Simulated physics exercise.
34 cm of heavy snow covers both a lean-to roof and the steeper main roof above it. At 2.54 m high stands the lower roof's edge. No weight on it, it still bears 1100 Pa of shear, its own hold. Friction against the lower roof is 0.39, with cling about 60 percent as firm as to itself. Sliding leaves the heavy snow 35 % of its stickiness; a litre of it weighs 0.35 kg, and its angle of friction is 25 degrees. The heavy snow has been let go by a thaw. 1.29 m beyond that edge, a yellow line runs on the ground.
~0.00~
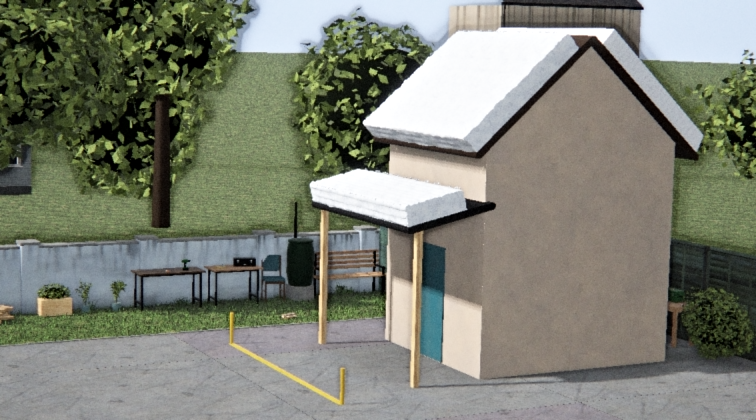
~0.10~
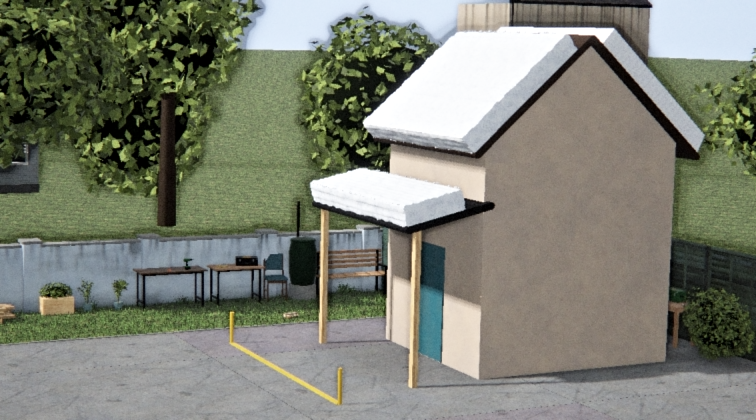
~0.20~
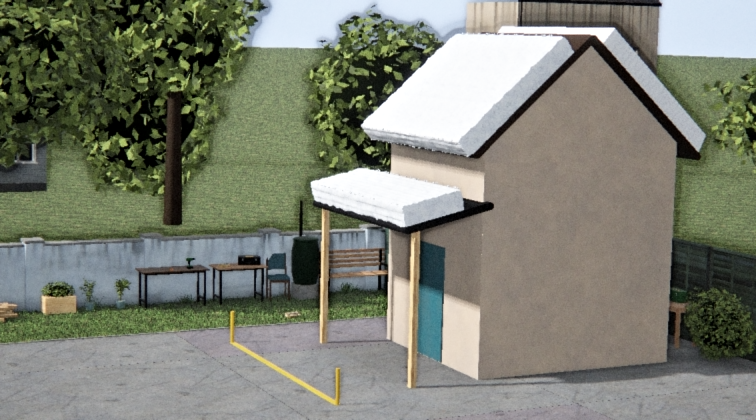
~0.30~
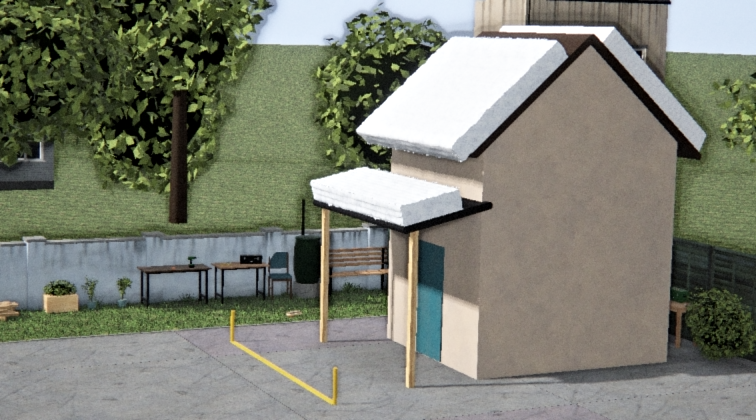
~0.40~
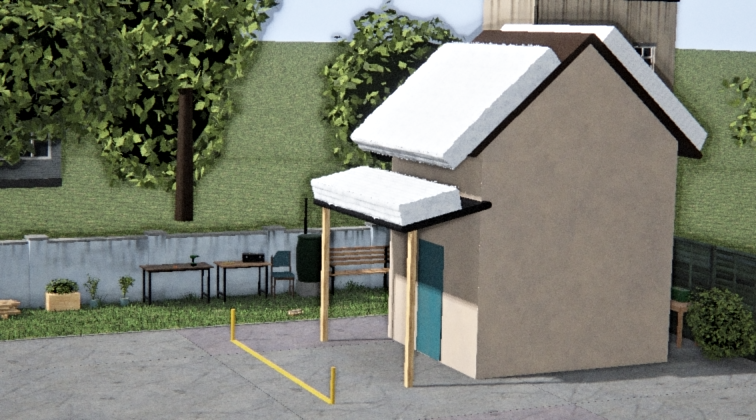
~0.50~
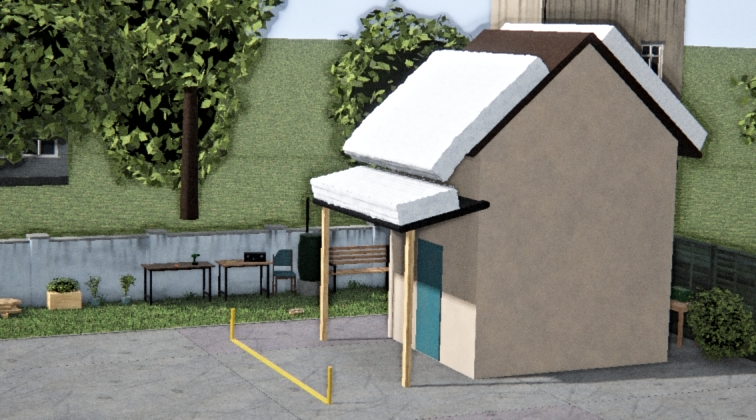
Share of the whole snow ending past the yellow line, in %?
Near 50 %.
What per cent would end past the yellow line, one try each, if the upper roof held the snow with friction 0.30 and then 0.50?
First try 45 per cent, second try 25 per cent.
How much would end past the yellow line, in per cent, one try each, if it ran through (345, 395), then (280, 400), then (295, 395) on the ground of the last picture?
65 %, then 30 %, then 40 %.
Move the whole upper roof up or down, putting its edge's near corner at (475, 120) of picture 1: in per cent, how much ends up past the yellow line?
Share past the line: About 60 %.
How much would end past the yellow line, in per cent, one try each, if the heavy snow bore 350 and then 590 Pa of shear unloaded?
About 60 % first, about 60 % second.
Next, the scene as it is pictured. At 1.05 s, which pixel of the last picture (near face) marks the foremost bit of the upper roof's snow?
It shows up near (358, 223) in the last picture.
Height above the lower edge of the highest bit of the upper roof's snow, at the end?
0.4 m or so.
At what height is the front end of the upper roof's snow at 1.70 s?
Close to 0.0 metres, I reckon.
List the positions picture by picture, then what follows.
Leading edge of the heavy snow at (475, 132), in the first picture.
Leading edge of the heavy snow at (473, 133), its middle shifted 2.4 cm, in the second picture.
Leading edge of the heavy snow at (469, 136), its middle shifted 9.7 cm, 4 % of it past the upper edge, in one piece, in the third picture.
Leading edge of the heavy snow at (462, 139), its middle shifted 22 cm, 9 % of it past the upper edge, in one piece, in the fourth picture.
Leading edge of the heavy snow at (453, 147), its middle shifted 40 cm, 16 % of it past the upper edge, in one piece, in the fifth picture.
Leading edge of the heavy snow at (442, 162), its middle shifted 63 cm, 26 % of it past the upper edge, in one piece, in the sixth picture.
After 1.05 s, 1 % is below the lower edge and 0 % is past the line.
After 1.70 s, 67 % is below the lower edge and 42 % is past the line.
After 2.35 s, 81 % is below the lower edge and 50 % is past the line.
After 3.00 s, 81 % is below the lower edge and 50 % is past the line.
After 3.10 s, at the end, 81 % is below the lower edge and 50 % is past the line.
